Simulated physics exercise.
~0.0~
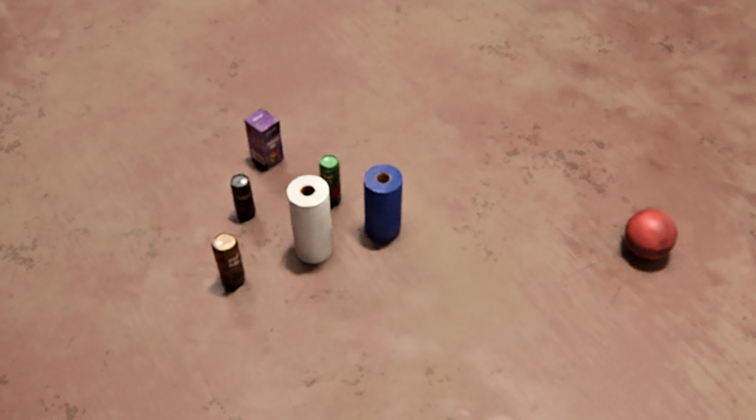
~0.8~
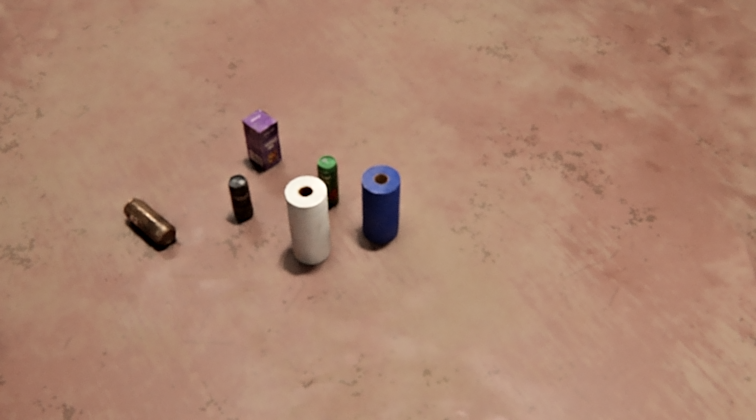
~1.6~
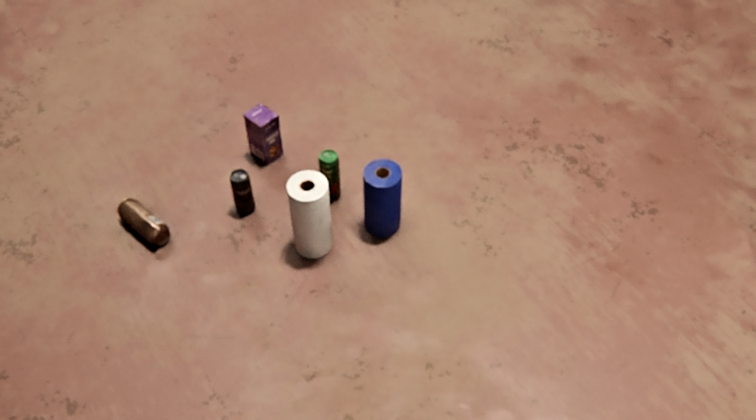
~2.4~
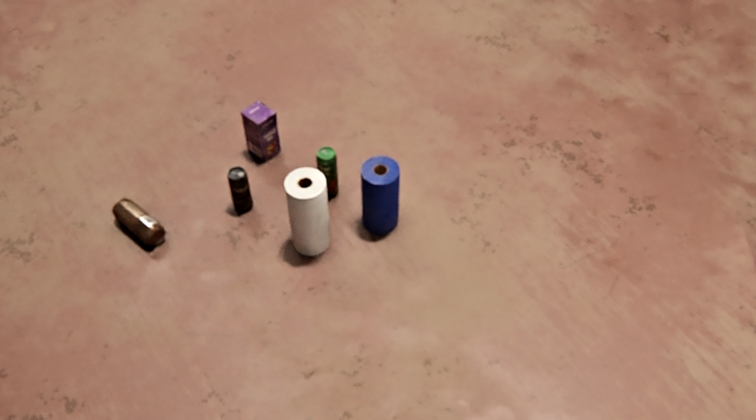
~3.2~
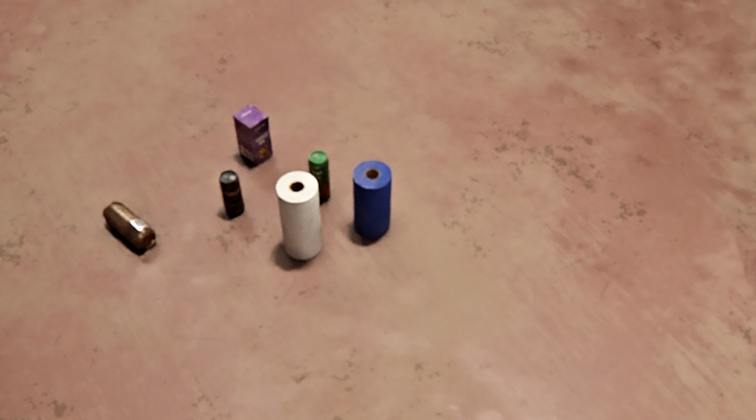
On a mottled reddish floor, a red ball sat off to the right of some cans, two rolls and a purple carton; then it was gone from view and the brown can lay on its side farther left, while the others stayed standing.
